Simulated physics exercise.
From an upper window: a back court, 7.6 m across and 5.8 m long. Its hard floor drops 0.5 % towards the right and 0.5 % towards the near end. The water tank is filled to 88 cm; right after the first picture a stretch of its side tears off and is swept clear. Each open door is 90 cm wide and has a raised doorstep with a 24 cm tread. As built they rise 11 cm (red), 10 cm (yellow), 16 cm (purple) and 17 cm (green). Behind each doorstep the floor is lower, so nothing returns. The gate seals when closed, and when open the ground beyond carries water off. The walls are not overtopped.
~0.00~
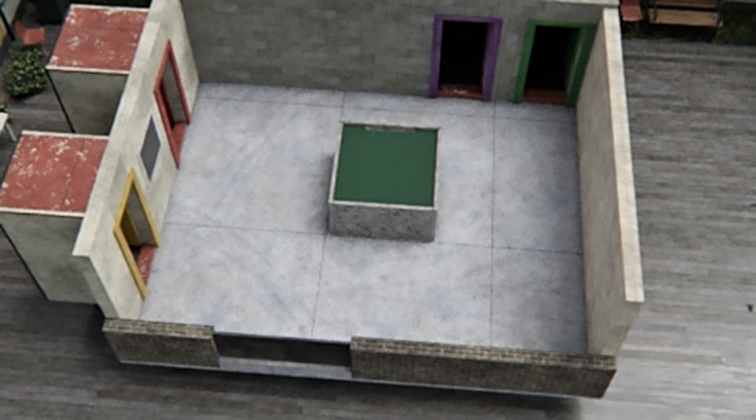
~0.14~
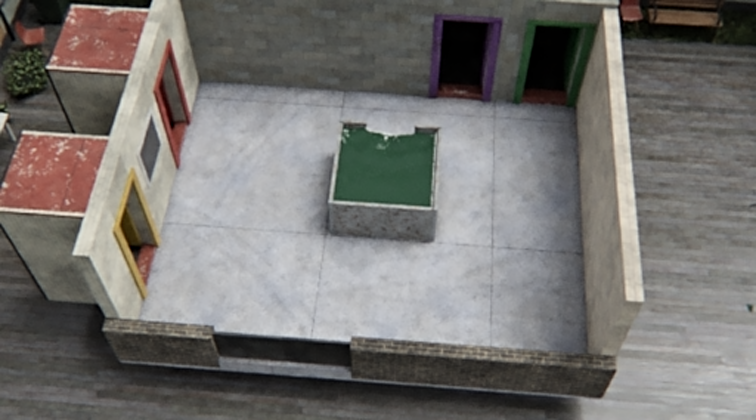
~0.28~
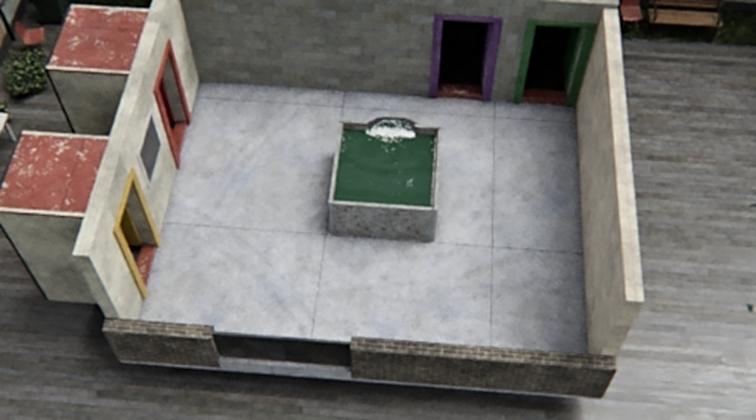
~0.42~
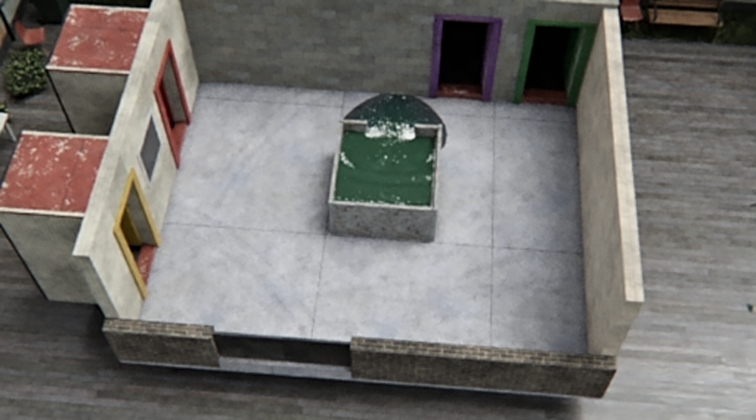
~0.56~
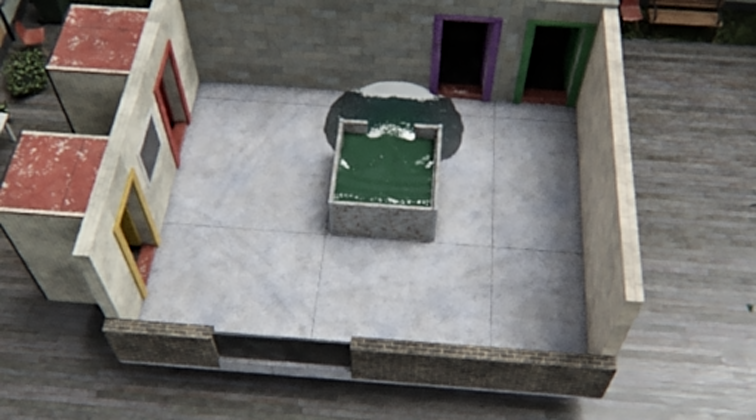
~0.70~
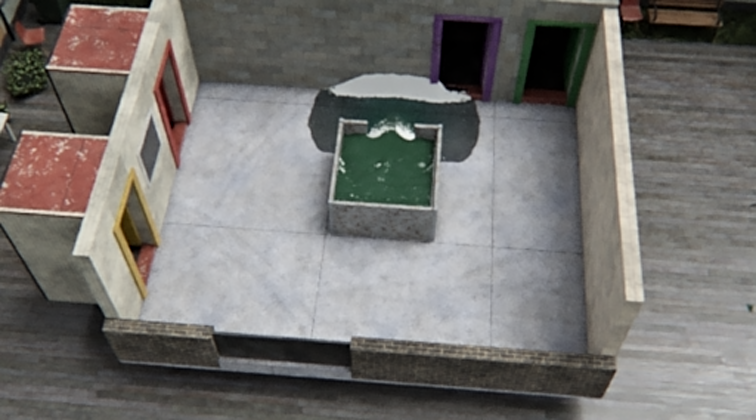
In a walled court seen from above, the far side of a square tank of green water broke open, and water poured out, spreading across the pale floor behind it to the purple door.
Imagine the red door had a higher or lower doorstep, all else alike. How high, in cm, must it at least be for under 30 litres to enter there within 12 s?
About 11.5 cm.
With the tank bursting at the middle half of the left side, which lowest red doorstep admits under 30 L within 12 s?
Then roughly 22 cm.
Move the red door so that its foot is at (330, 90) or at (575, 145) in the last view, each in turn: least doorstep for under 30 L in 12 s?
Roughly 18 and 20 cm.
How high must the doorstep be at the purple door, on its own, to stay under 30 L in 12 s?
Roughly 19 cm at purple.
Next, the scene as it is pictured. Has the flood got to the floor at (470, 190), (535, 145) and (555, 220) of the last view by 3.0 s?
In that order: Still dry, wet, flooded.
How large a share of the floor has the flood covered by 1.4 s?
Near 15 per cent is wet.
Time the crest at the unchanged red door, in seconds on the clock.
At about 2.8 s.
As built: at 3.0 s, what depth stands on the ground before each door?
In cm: Red 18, yellow 0, purple 17, green 13.
After 1.4 s water covers 15 % of the floor, deepest (50 cm) near (394, 102); it has not reached the red door.
After 3.0 s water covers 40 % of the floor, deepest (31 cm) near (395, 95); 18 cm at the red door, 11 litres in over its 11 cm doorstep.
After 12.0 s water covers 95 % of the floor, deepest (16 cm) near (588, 377); 4 cm at the red door, 34 litres in over its 11 cm doorstep.
At the red door as built, the water arrived by 2.1 s and peaked near 19 cm at 2.8 s.
Run again over the same 12 s with other heights there, 39 litres in over 10.5 cm, 11 litres over 14.5 cm. The limit of 30 litres is kept from about 11.5 cm up.
